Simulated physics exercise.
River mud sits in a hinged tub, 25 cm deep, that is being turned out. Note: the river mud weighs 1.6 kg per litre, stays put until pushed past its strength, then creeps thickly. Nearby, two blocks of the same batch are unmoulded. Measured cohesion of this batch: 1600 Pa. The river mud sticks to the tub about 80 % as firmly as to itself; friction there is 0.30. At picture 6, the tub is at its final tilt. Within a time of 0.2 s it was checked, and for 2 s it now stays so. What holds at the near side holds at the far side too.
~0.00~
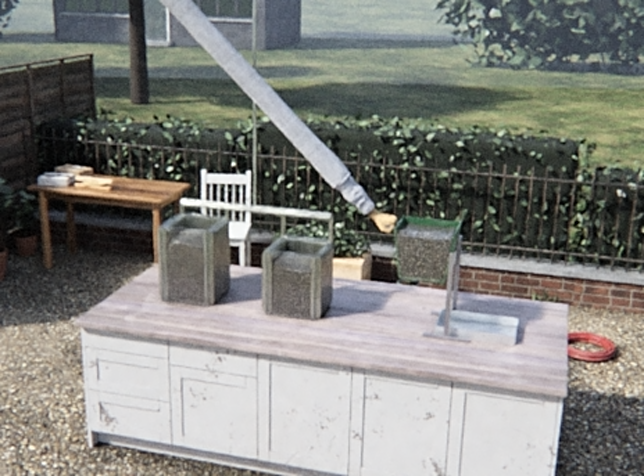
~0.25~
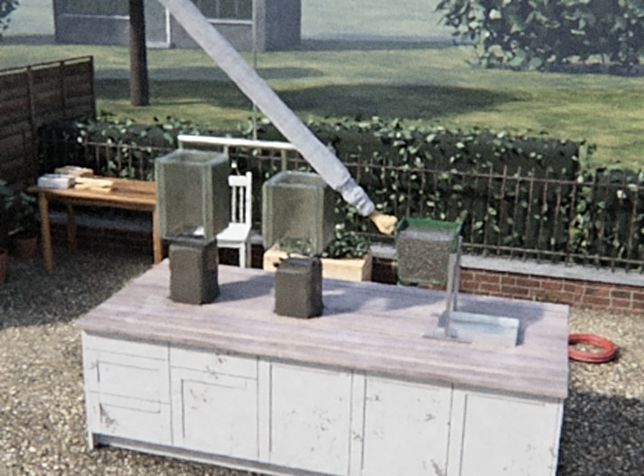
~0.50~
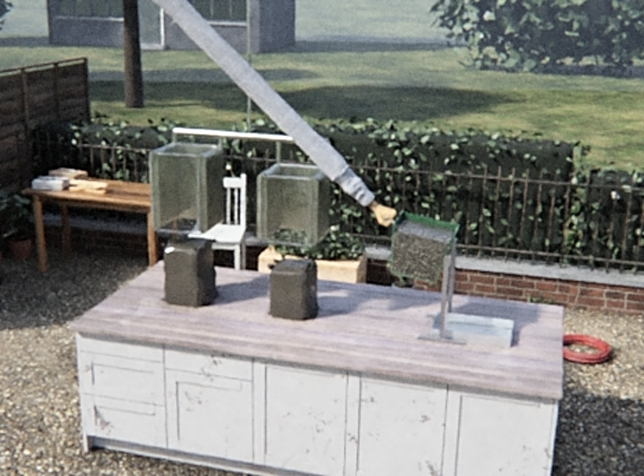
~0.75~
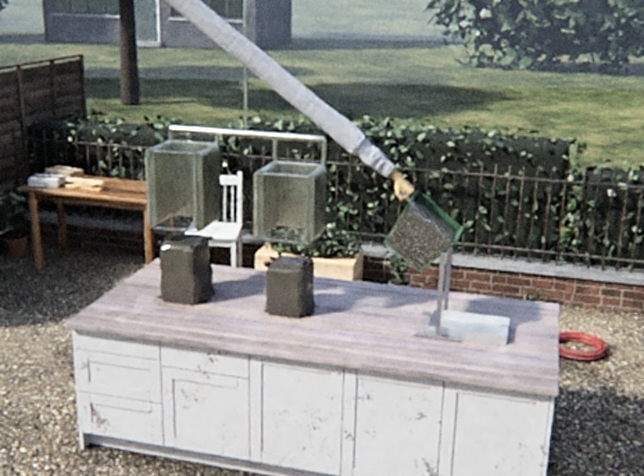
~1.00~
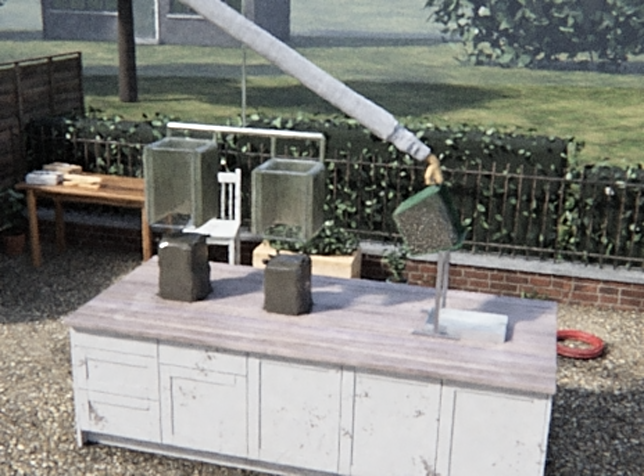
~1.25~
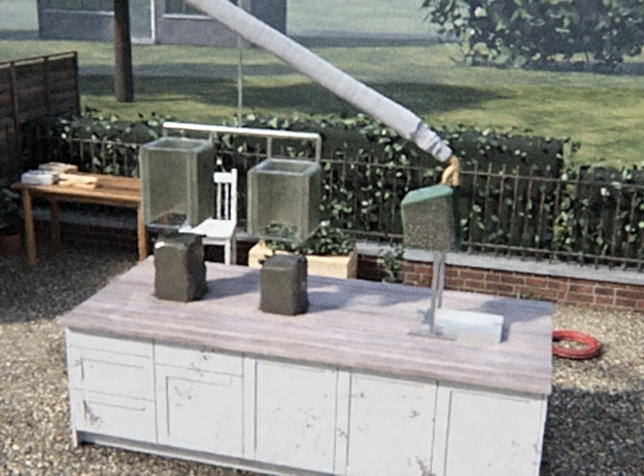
The clip shows two clear containers lifted off dark blocks on an outdoor counter, then a long pale arm tilting a green-rimmed tub of dark material steeply at the right while the uncovered blocks stay standing.
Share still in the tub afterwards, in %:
Around 100 %.
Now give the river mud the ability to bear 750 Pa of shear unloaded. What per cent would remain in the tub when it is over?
Around 65 per cent.
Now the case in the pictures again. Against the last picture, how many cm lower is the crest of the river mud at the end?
About 0 cm.
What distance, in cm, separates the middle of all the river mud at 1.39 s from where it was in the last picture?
Distance: About 0 cm.
After 1.39 s, the tub is at 80 degrees and holds 100 %.
After 1.56 s, the tub is at 80 degrees and holds 100 %.
After 1.73 s, the tub is at 80 degrees and holds 100 %.
After 1.90 s, the tub is at 80 degrees and holds 100 %.
After 3.25 s, the tub is at 80 degrees and holds 100 %.
